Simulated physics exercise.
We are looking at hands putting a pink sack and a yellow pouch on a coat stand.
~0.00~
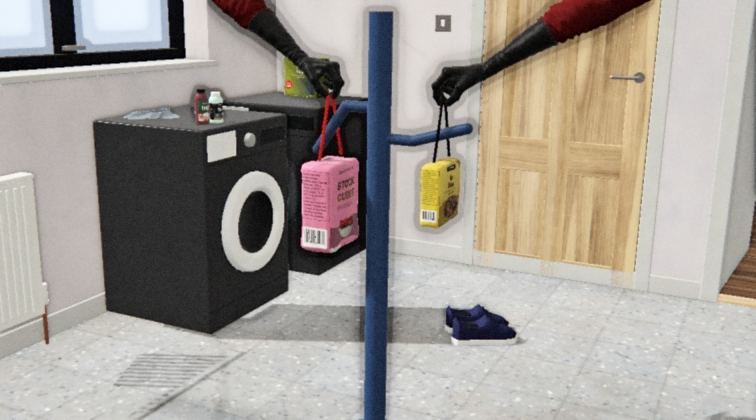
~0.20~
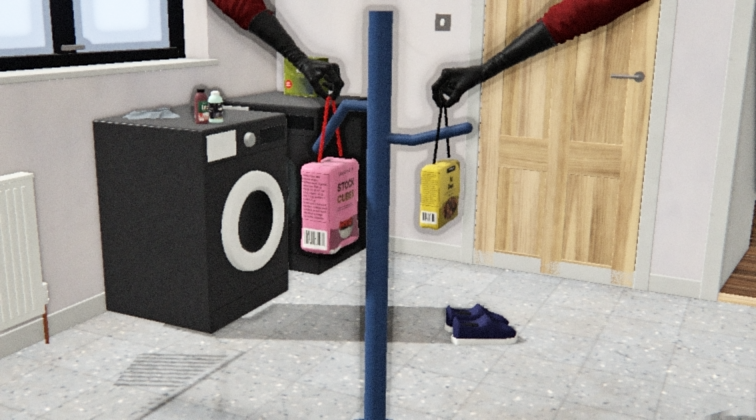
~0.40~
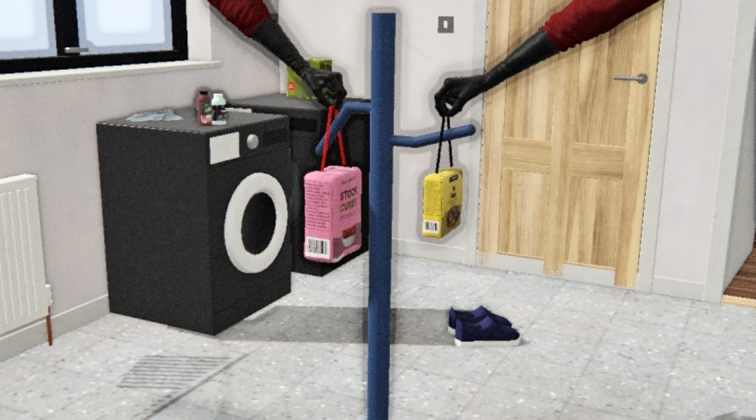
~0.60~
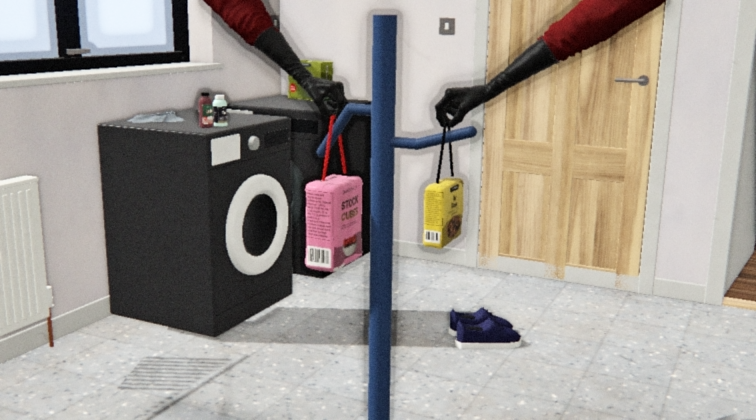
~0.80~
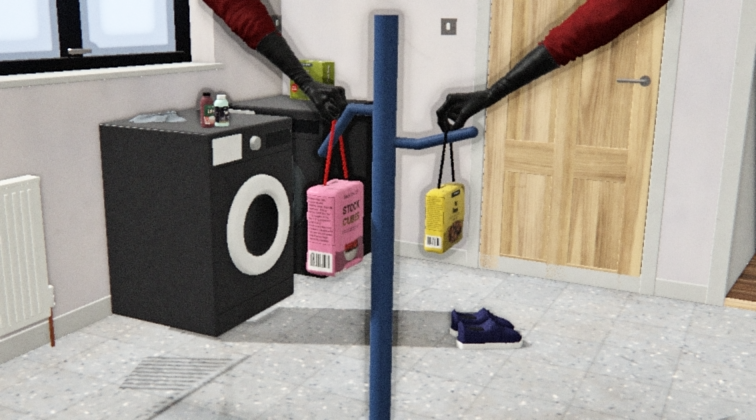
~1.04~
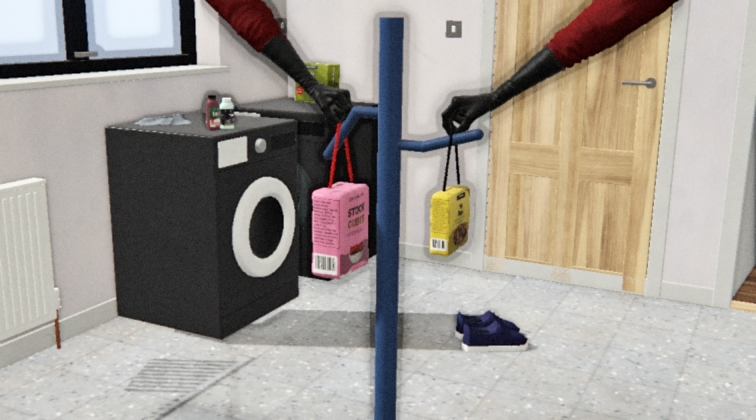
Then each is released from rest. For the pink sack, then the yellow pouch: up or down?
The pink sack comes down, the yellow pouch stays hanging.
Around 1.32 s, pink sack falling near (341, 307); yellow pouch hanging from its loop near (450, 221).
Around 1.56 s, pink sack on the floor; yellow pouch hanging from its loop near (448, 222).
Finally, pink sack on the floor; yellow pouch hanging from its loop near (447, 222). The pink sack slips off its peg and the yellow pouch holds on.
